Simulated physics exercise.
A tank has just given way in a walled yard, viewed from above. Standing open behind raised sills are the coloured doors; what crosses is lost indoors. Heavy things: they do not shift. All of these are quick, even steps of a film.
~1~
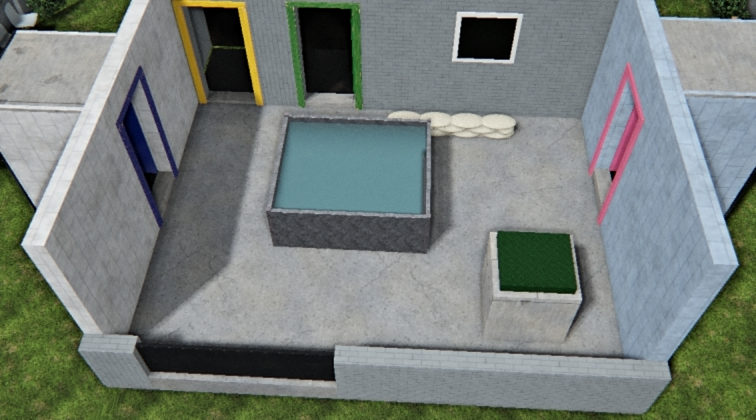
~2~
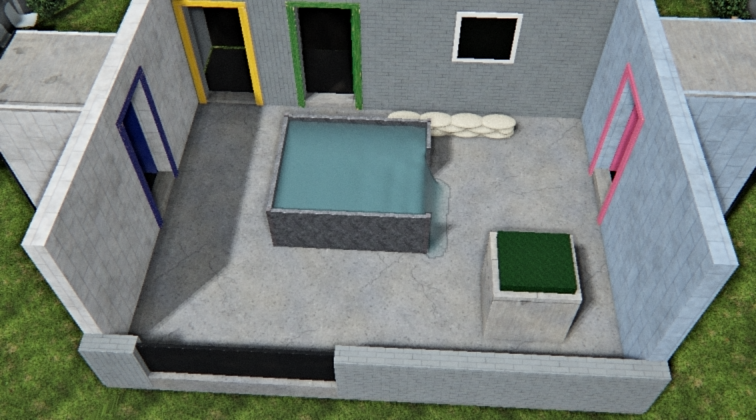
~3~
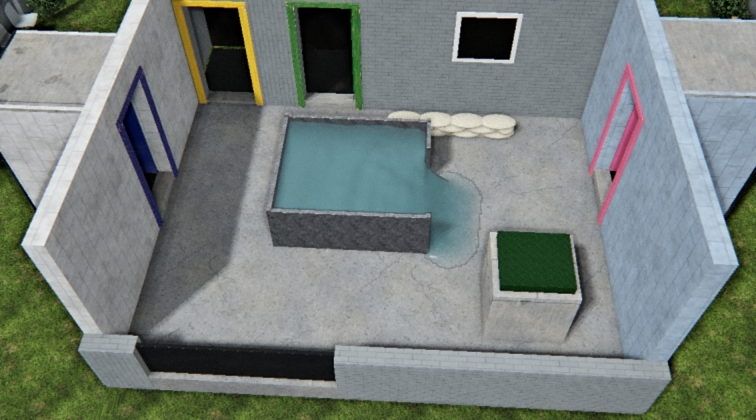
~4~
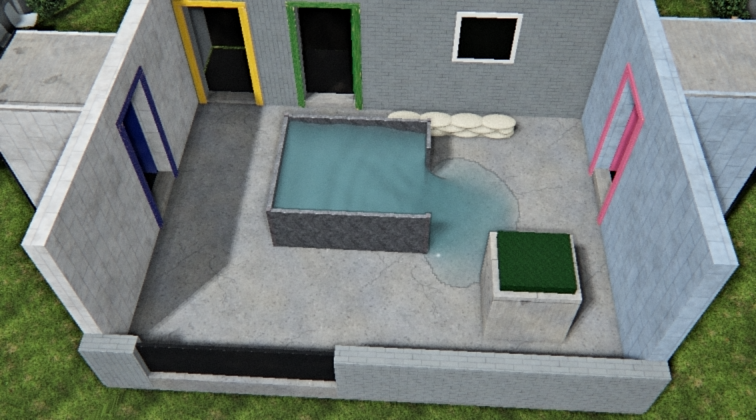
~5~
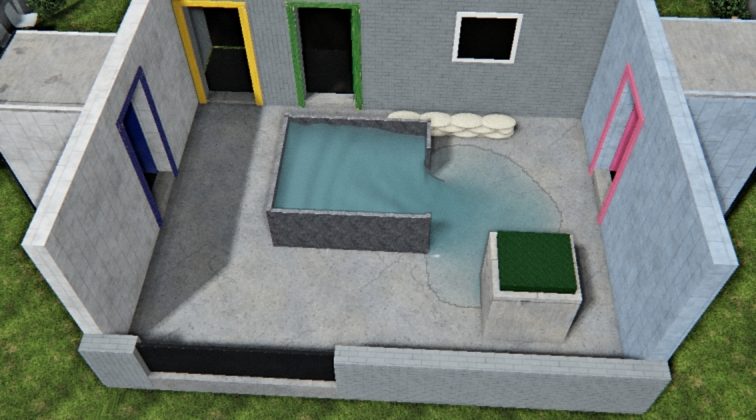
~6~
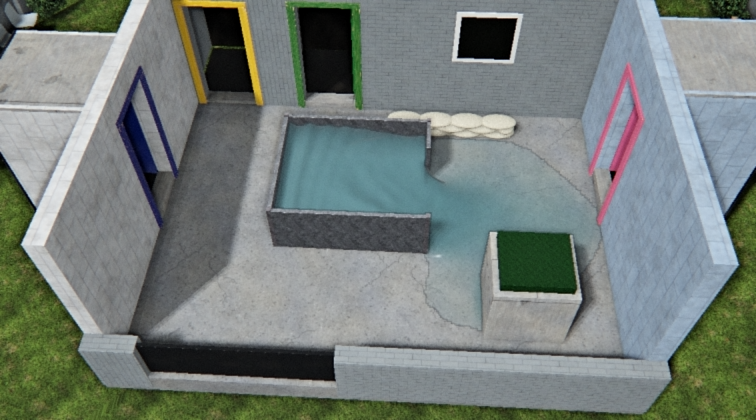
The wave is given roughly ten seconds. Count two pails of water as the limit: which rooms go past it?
The blue door stays within it; the green door stays within it; the pink door goes past it; the yellow door goes past it.
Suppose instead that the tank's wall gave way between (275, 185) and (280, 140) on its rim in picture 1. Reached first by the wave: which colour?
My pick: The one in blue.
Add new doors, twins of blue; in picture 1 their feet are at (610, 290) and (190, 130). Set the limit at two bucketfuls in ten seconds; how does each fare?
Taking them in order: The first door exceeds it, the second door stays short.
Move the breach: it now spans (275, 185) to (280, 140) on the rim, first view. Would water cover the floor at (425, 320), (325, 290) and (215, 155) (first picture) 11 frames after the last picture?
Taken in turn they're unwetted, unwetted and swamped.
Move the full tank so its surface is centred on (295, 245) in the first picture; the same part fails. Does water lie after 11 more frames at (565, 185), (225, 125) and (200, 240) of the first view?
In order: Submerged, untouched, untouched.
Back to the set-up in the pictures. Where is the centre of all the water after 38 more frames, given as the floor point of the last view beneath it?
I'd mark it close to (419, 224).
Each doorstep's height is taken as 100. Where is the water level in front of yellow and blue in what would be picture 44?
In turn 90 and 60 per cent.
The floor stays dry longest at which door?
Answer - the one in blue.
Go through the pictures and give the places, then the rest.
In the first picture, still water in the tank at (353, 167).
In the second picture, water pours out at (424, 203) and has run to (438, 182).
In the third picture, the front is at (471, 187), out from the gap at (424, 205).
In the fourth picture, water pours out at (424, 207) and has run to (513, 203).
In the fifth picture, the front is at (551, 205), out from the gap at (424, 207).
In the sixth picture, water pours out at (424, 207) and has run to (598, 235).
A moment on, water covers 30 % of the floor; the blue door not reached, the green door not reached, the pink door over two buckets in, the yellow door not reached.
Next, water covers 35 % of the floor; the blue door not reached, the green door not reached, the pink door far over two buckets in, the yellow door not reached.
Then, water covers 50 % of the floor; the blue door not reached, the green door wet at the sill, nothing in, the pink door far over two buckets in, the yellow door not reached.
Later, water covers 90 % of the floor; the blue door wet at the sill, nothing in, the green door wet at the sill, nothing in, the pink door far over two buckets in, the yellow door under two buckets in.
In the end, water covers 95 % of the floor; the blue door wet at the sill, nothing in, the green door wet at the sill, nothing in, the pink door far over two buckets in, the yellow door over two buckets in.
